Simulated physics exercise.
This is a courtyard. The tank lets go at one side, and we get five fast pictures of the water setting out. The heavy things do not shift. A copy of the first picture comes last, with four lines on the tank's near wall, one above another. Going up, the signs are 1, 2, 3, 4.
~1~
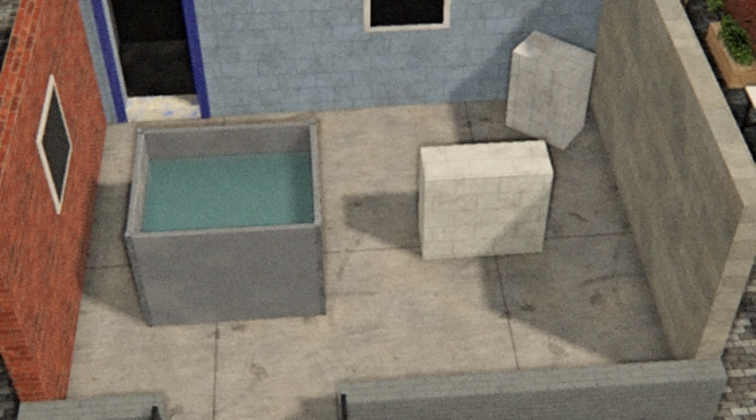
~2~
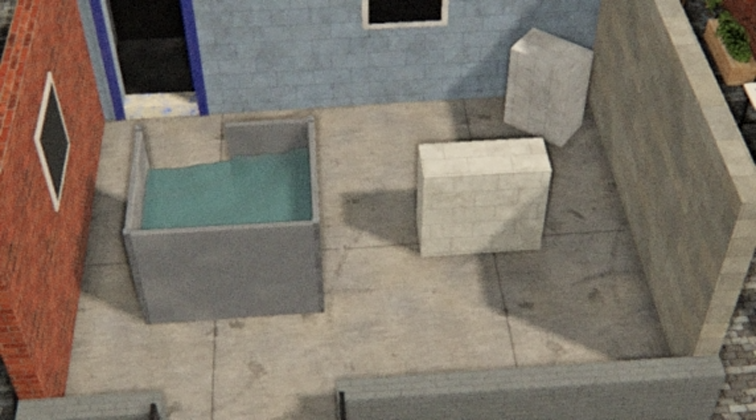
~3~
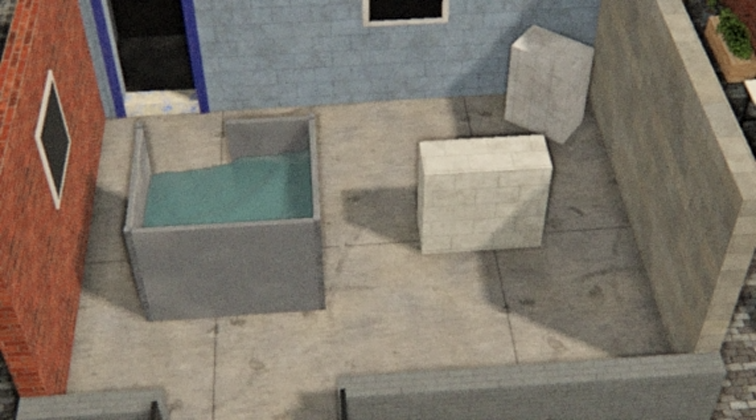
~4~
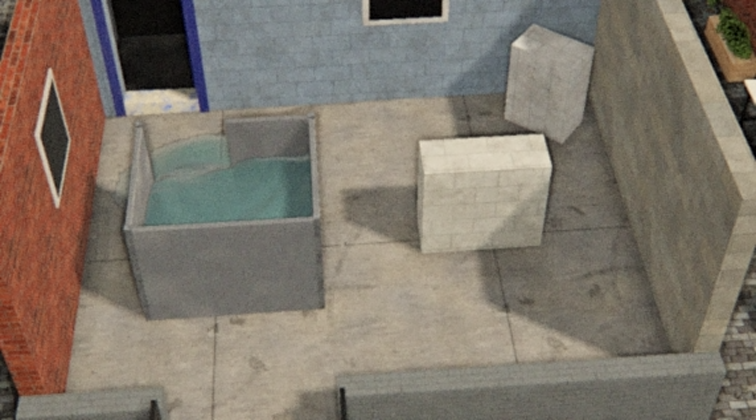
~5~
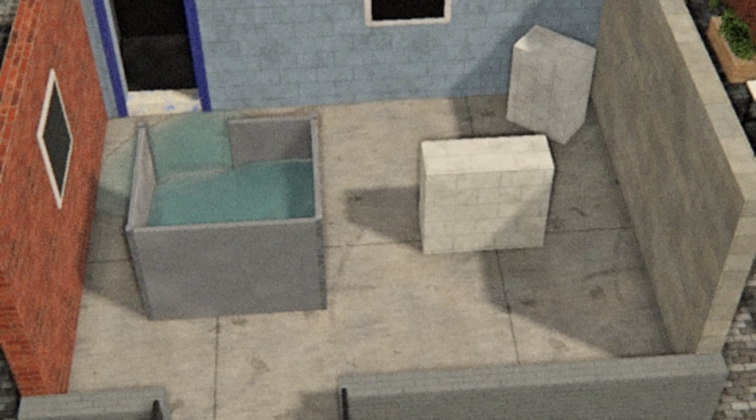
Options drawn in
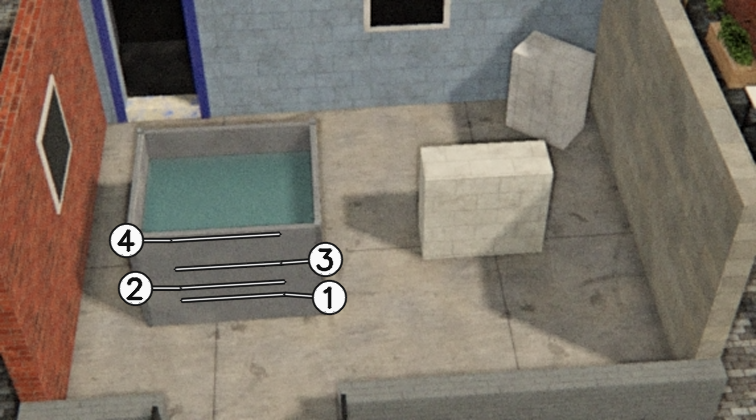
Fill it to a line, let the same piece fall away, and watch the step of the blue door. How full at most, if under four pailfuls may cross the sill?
Go for 1.
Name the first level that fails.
Here it is level 2.
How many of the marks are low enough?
One.
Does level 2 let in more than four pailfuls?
Yes, that goes wrong.
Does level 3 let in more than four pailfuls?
Yes, it does.
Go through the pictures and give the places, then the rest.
In the first frame, water in the tank at rest, its middle at (229, 200); foot of the blue doorway at (165, 120); open gate at (250, 384).
In the second frame, water covers 1 % of the ground, its front hidden from here.
In the third frame, water covers 3 % of the ground, its front hidden from here.
In the fourth frame, water covers 8 % of the ground, its front hidden from here.
In the fifth frame, water covers 14 % of the ground, its front hidden from here.
In white, 1 at (233, 297); 2 at (232, 284); 3 at (229, 266); 4 at (224, 237); from the bottom up 1, 2, 3, 4.
For level 1, a bucket or two gets in.
For level 2, about 11 bucketfuls get in.
For level 3, dozens of bucketfuls pour in.
For level 4, dozens of bucketfuls pour in.
